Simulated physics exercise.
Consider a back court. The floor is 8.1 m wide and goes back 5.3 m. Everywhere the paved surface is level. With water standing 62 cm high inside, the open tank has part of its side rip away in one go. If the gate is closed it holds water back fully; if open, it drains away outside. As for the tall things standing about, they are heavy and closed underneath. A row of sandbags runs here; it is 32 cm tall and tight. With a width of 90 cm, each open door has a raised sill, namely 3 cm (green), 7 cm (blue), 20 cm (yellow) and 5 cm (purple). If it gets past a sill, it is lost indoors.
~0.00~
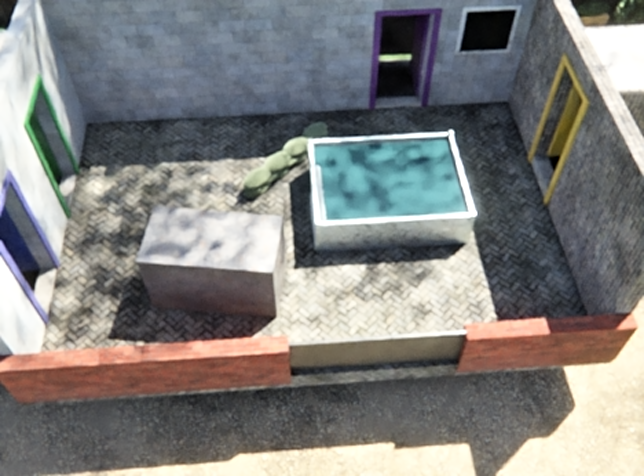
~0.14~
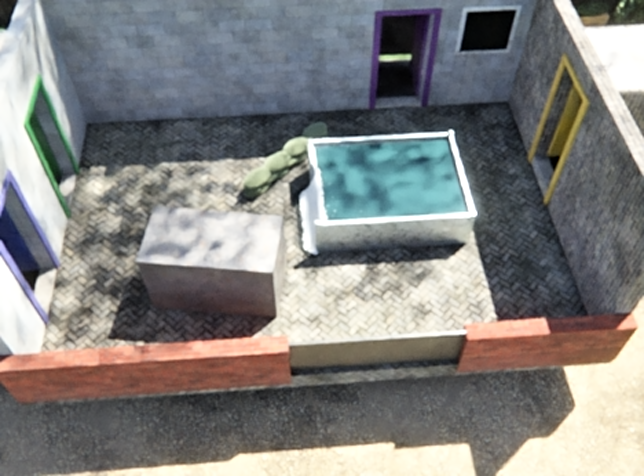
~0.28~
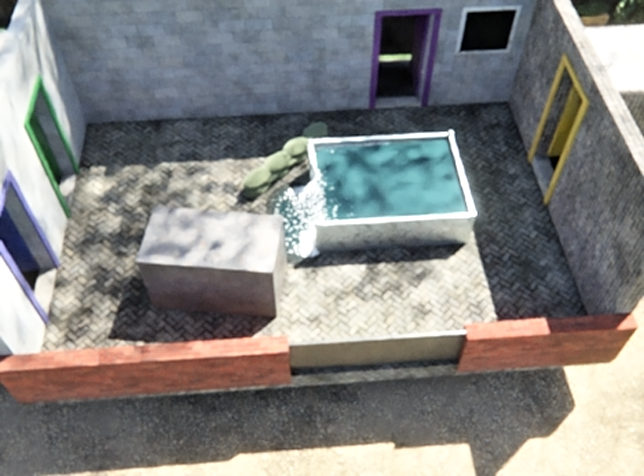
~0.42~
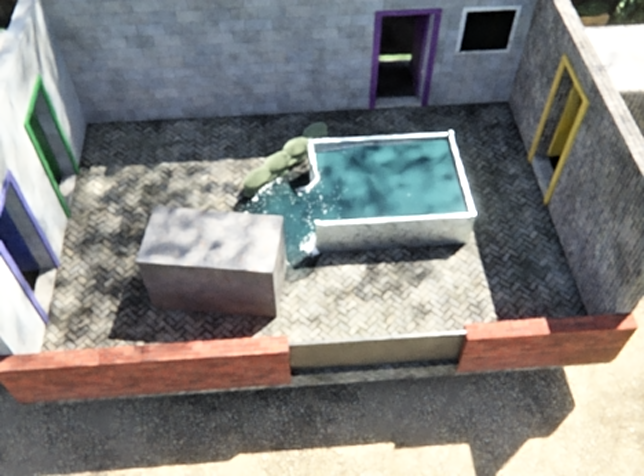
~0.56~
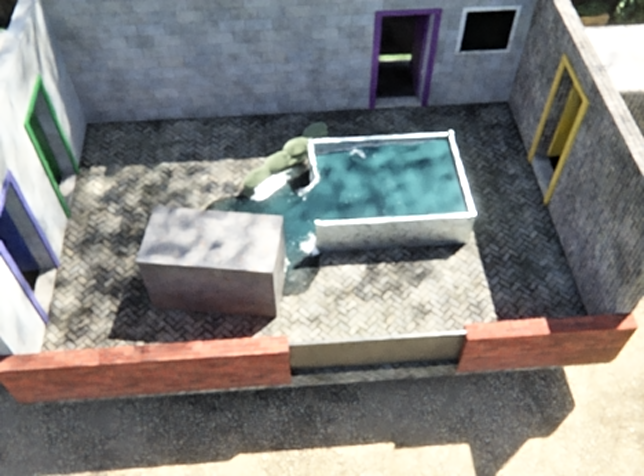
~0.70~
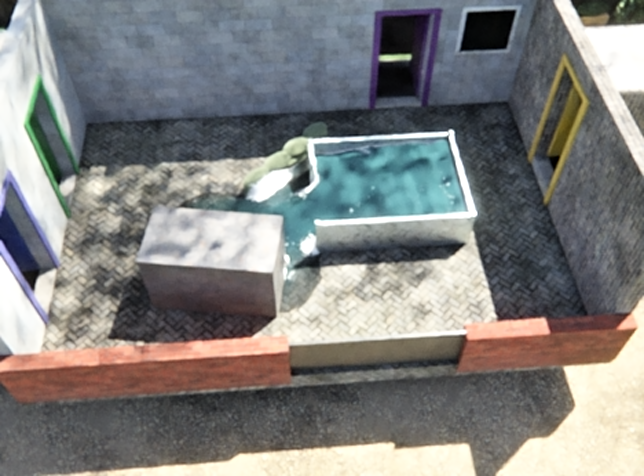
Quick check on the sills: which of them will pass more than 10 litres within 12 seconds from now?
Sill check: Green door passes more; blue door passes more; yellow door passes less or equal; purple door passes less or equal.
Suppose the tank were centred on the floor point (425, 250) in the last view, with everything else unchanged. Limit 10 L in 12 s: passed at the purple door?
In that case purple comes out beyond the limit.
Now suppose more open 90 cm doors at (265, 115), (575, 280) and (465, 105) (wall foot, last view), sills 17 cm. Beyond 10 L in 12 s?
Note, doorways in listed order: Stays short, stays short, stays short.
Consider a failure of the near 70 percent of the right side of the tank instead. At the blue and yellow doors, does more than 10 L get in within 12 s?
The blue door comes out less than that and the yellow door more than that.
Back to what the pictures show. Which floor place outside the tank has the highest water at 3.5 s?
Roughly (88, 126).
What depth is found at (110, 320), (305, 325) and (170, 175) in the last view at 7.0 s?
Depths in turn: Roughly 5, 6 and 4 centimetres.
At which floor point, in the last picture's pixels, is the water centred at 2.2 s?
Centre: Approx. (297, 218) px.
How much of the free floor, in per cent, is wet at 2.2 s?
I'd say around 30 % is wet.
After 1.4 s water covers 20 % of the floor and is deepest (38 cm) near (263, 261); green door not reached, blue door not reached, yellow door not reached, purple door not reached.
After 2.2 s water covers 30 % of the floor and is deepest (32 cm) near (263, 261); green door 21 cm at the sill, 38 L in, blue door 12 cm at the sill, 2 L in, yellow door not reached, purple door not reached.
After 3.5 s water covers 45 % of the floor and is deepest (36 cm) near (88, 126); green door 20 cm at the sill, 229 L in, blue door 11 cm at the sill, 19 L in, yellow door not reached, purple door not reached.
After 7.0 s water covers 70 % of the floor and is deepest (12 cm) near (86, 132); green door 12 cm at the sill, 445 L in, blue door 6 cm at the sill, 26 L in, yellow door not reached, purple door 3 cm at the sill, 0 L in.
After 12.0 s water covers 95 % of the floor and is deepest (8 cm) near (36, 378); green door 7 cm at the sill, 557 L in, blue door 5 cm at the sill, 26 L in, yellow door 4 cm at the sill, 0 L in, purple door 2 cm at the sill, 0 L in.
